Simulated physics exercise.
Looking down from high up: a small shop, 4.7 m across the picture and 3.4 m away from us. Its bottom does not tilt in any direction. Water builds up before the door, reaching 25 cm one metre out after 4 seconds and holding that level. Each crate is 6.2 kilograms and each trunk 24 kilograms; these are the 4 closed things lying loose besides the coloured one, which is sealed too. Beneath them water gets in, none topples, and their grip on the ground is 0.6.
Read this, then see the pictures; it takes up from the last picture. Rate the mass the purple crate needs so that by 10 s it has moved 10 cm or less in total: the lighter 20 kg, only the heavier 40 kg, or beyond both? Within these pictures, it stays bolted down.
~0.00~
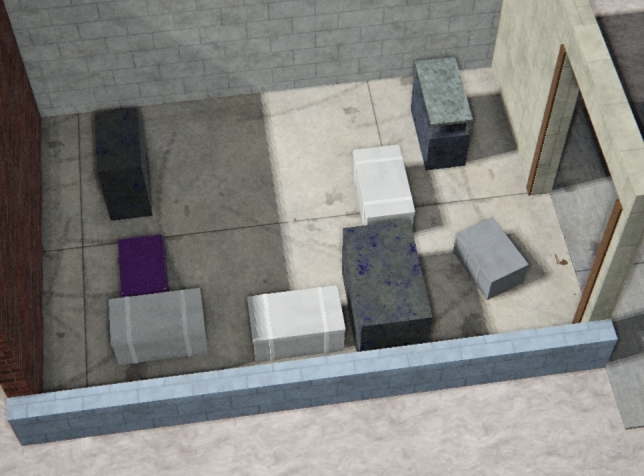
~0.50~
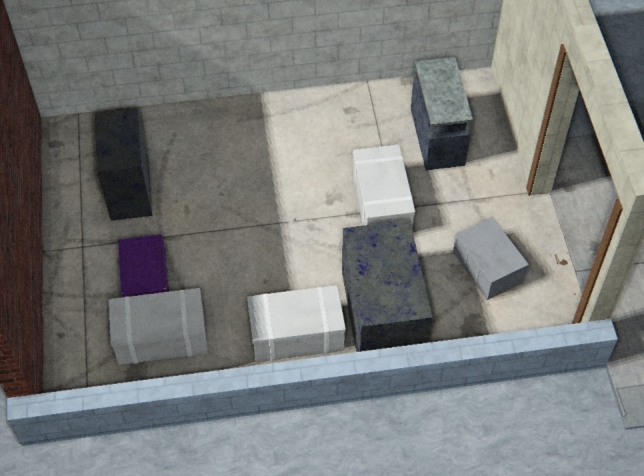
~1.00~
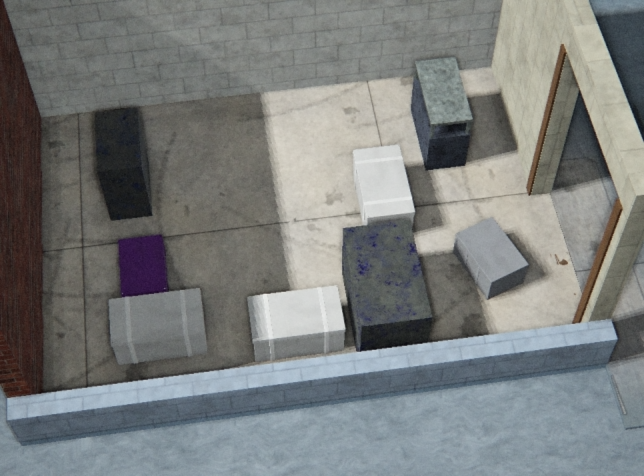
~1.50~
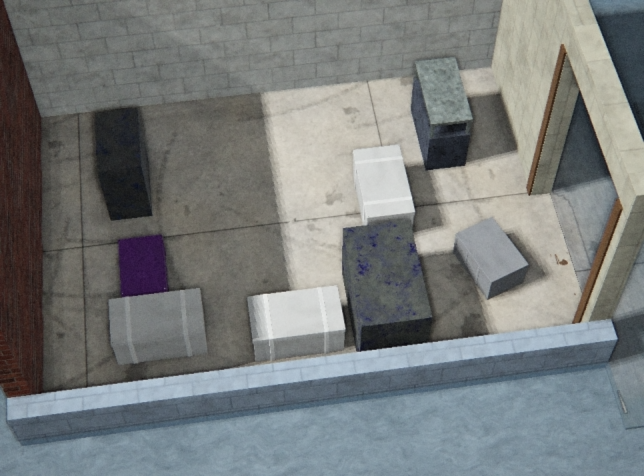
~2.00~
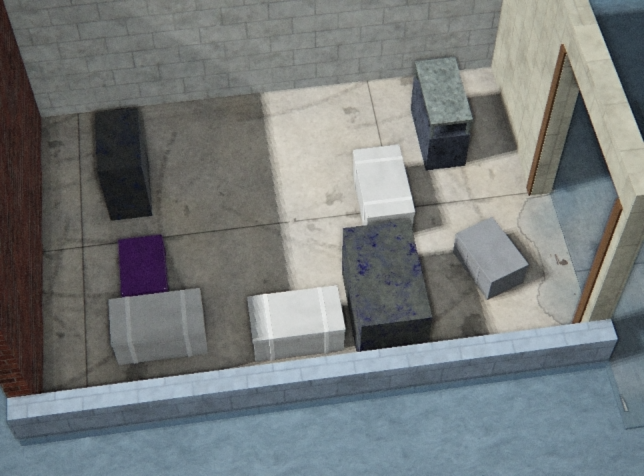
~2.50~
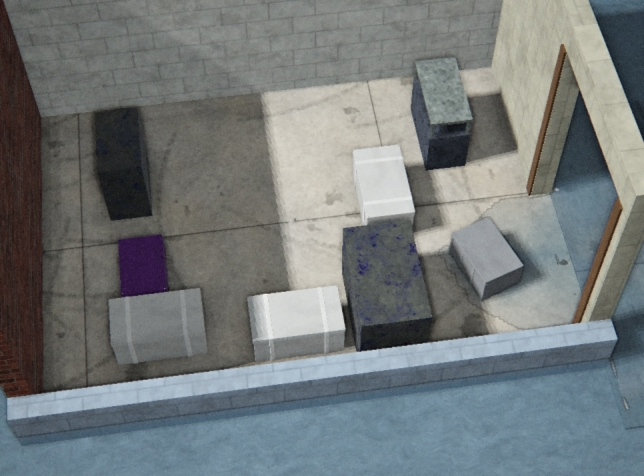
Needed mass: Only the heavier one.
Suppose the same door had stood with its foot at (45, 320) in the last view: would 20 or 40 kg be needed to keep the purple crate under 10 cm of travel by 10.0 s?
Answer: No option succeeds.
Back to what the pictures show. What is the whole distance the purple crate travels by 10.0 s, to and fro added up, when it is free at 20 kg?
Close to 50 centimetres all told.
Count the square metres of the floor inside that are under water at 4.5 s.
Some 5.0 m2 of it.
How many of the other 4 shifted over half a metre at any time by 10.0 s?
Result: 2.
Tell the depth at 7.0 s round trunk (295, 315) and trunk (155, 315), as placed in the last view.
3 and 4 cm.
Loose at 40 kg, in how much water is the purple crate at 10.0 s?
Around 12 cm.
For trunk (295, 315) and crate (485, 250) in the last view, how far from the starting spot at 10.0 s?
In turn: 0 cm, 300 cm.
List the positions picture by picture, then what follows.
The purple crate at (142, 264), on the bottom; water covers 0.0 m2; 0 of 5 have shifted, in the first frame.
The purple crate at (142, 264), on the bottom; water covers 0.0 m2; 0 of 5 have shifted, in the second frame.
The purple crate at (142, 264), on the bottom; water covers 0.0 m2; 0 of 5 have shifted, in the third frame.
The purple crate at (142, 264) rests on the ground; 0.0 m2 under water; 0 of 5 have shifted, in the fourth frame.
The purple crate at (142, 264) rests on the ground; water covers 0.1 m2; 0 of 5 have shifted, in the fifth frame.
The purple crate at (142, 264) rests on the ground; 0.7 m2 under water; 0 of 5 have shifted, in the sixth frame.
After 3.5 s the purple crate would be 0 cm from its start with 20 kg and 0 cm from its start with 40 kg; 0 cm of water round it then.
After 4.5 s the purple crate would be 0 cm from its start with 20 kg and 0 cm from its start with 40 kg; 0 cm of water round it then.
After 7.0 s the purple crate would be 1 cm from its start with 20 kg and 0 cm from its start with 40 kg; 5 cm of water round it then.
After 10.0 s the purple crate would be 48 cm from its start with 20 kg and 0 cm from its start with 40 kg; 12 cm of water round it then.
